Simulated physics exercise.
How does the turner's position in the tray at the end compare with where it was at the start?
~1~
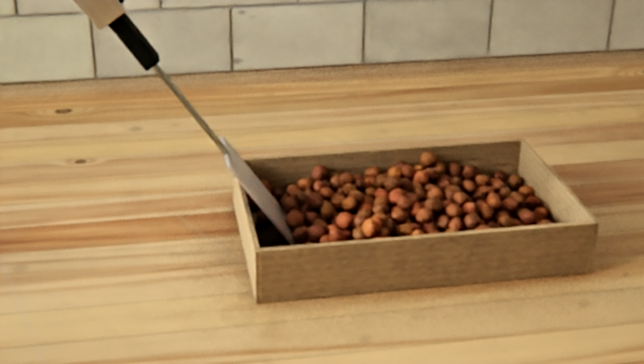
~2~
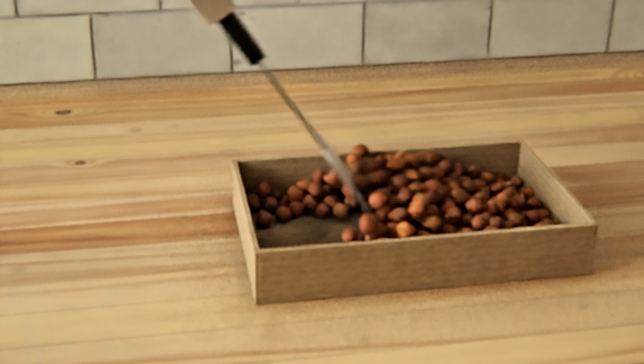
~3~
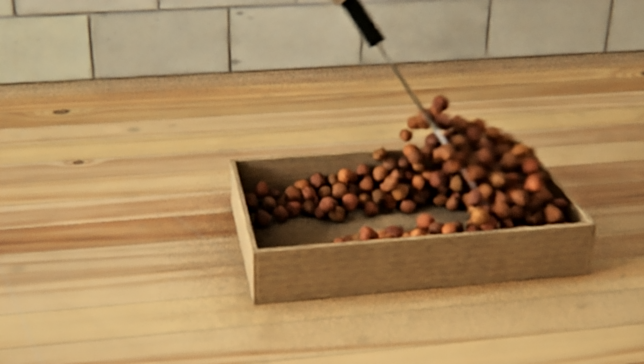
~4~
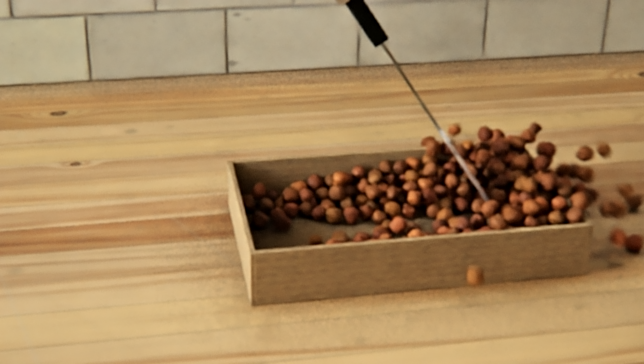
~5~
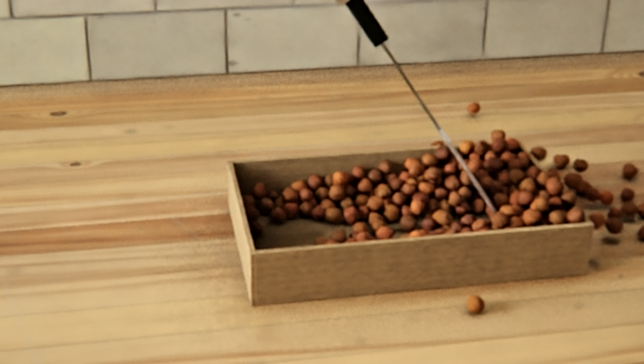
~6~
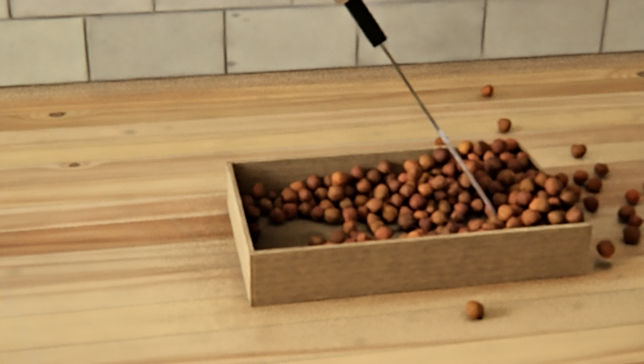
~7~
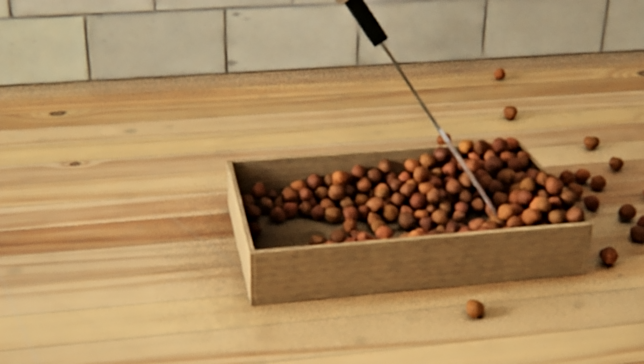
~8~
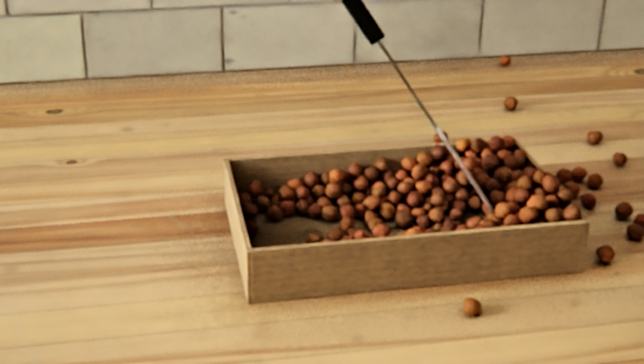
At the start the turner's blade is at the left end of the tray. By the end it is well over to the right, resting among the hazelnuts heaped towards that end.
